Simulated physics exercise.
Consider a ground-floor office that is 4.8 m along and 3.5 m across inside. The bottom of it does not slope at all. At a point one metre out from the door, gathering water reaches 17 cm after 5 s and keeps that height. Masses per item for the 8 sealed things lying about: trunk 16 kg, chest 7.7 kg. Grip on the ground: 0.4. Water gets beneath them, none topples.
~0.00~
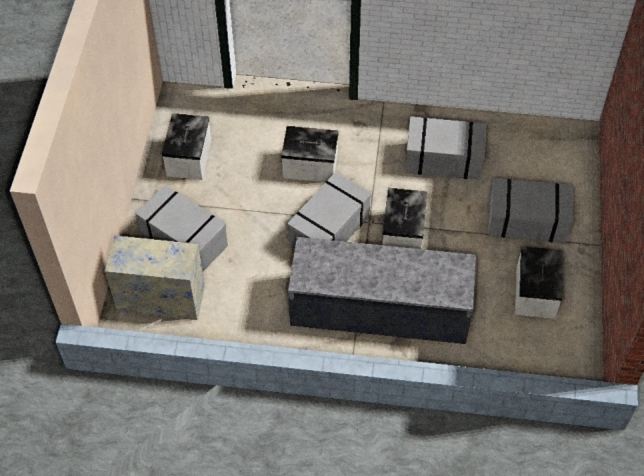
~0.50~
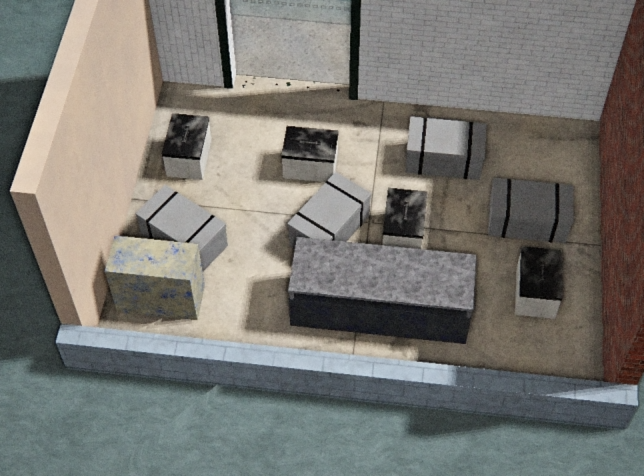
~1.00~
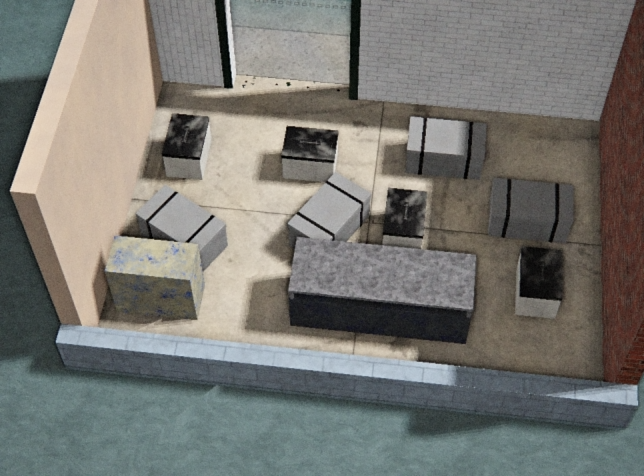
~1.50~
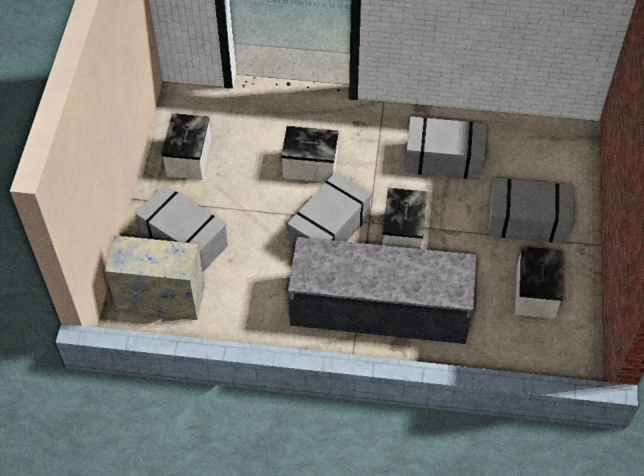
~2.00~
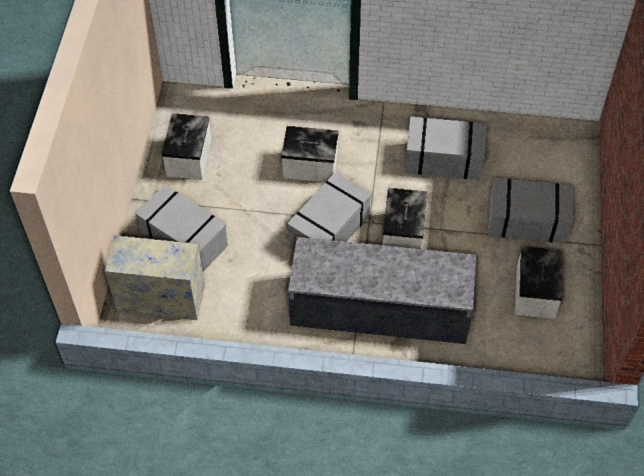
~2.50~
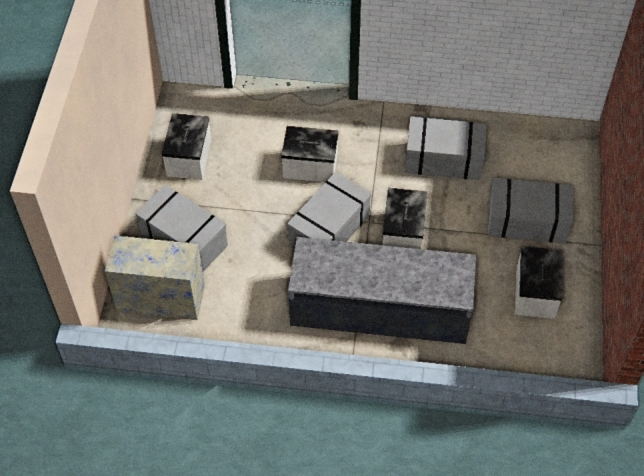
Water spreads over the grey ground outside a small open-topped room, turning it blue-green, then gradually covers the pale strip in the doorway at the back. Inside, the striped boxes, dark-topped blocks, long speckled counter and blotchy yellowish block all stay where they are on the stained, mostly dry-looking floor.
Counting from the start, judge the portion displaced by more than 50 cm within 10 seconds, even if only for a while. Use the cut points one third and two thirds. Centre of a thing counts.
It falls from one third to two thirds.
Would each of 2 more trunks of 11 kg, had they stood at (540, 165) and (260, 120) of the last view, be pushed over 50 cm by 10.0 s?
Order as asked - inside the cutoff and beyond the cutoff.
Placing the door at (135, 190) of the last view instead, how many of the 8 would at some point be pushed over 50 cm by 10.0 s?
The answer would then be 6.
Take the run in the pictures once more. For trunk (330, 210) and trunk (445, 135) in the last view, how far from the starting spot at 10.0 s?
150 cm, 0 cm.
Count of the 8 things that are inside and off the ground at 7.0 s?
At that moment it comes to 4.
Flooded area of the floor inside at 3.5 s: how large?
Flooded: Near 1.0 m2.
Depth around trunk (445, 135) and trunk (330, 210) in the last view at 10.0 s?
Some 3 cm at the first, some 5 cm at the second.
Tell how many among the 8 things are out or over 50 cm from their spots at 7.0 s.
The number comes to 1.
After 3.5 s 0 of 8 are over 50 cm from their spots; 0 afloat.
After 4.5 s 0 of 8 are over 50 cm from their spots; 0 afloat.
After 7.0 s 1 of 8 are over 50 cm from their spots; 4 afloat.
After 10.0 s 4 of 8 are over 50 cm from their spots, and 4 have been at some point; 6 afloat.
